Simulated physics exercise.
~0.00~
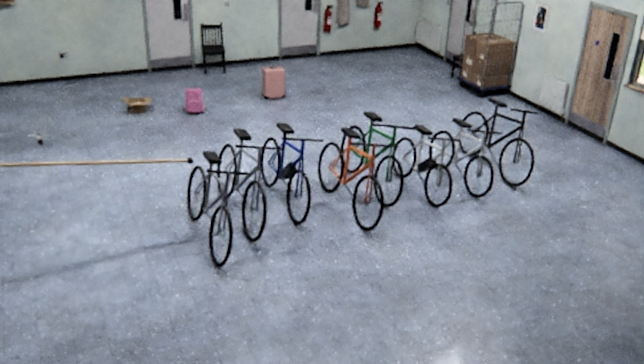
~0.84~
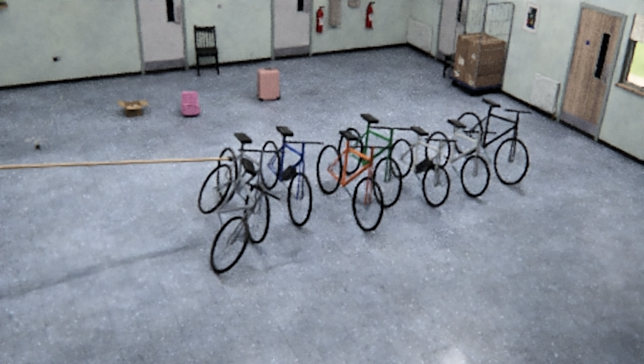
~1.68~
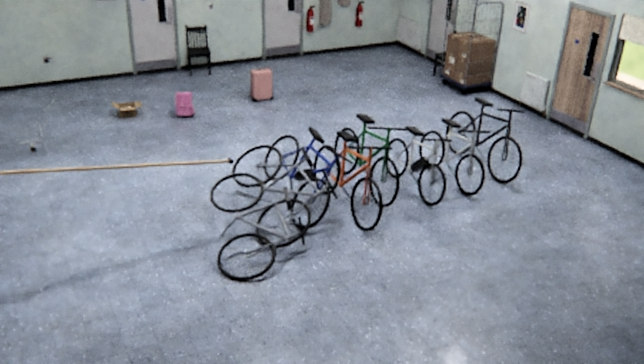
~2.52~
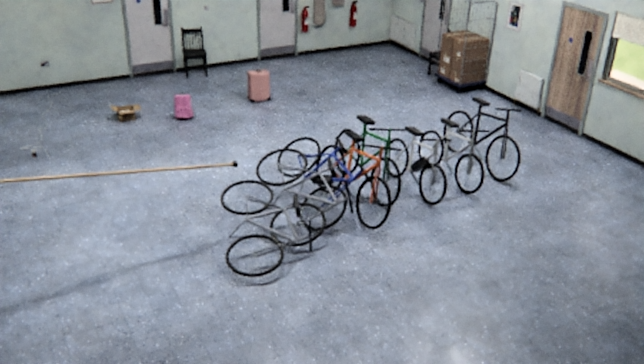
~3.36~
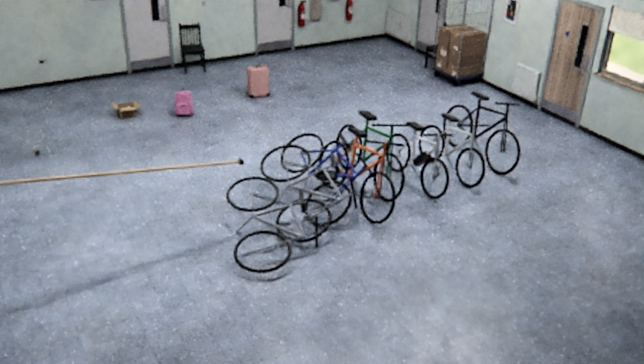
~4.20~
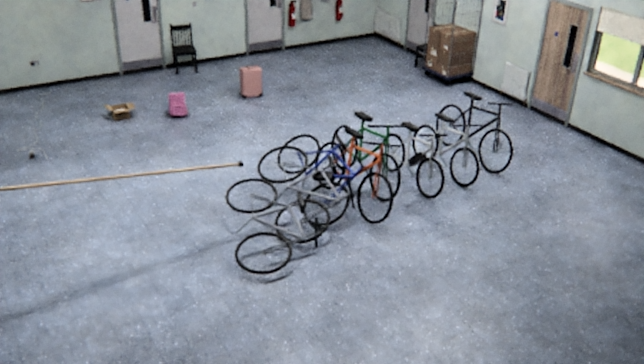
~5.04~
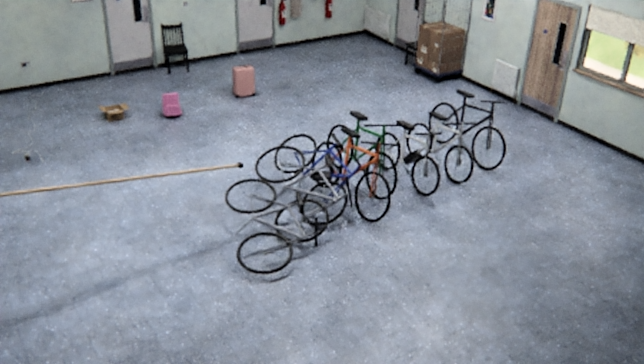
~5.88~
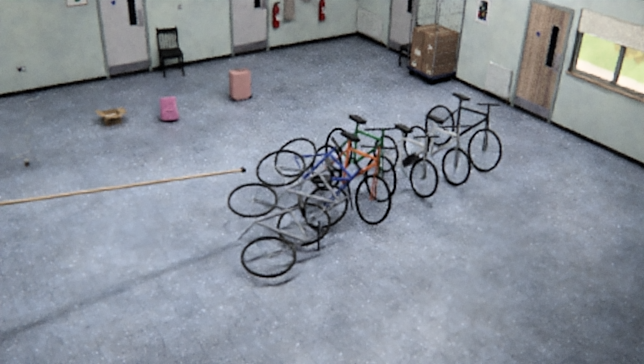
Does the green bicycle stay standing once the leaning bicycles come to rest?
Yes, the green bicycle stays upright in its place while the bicycles at the left end lean over in a tangle.
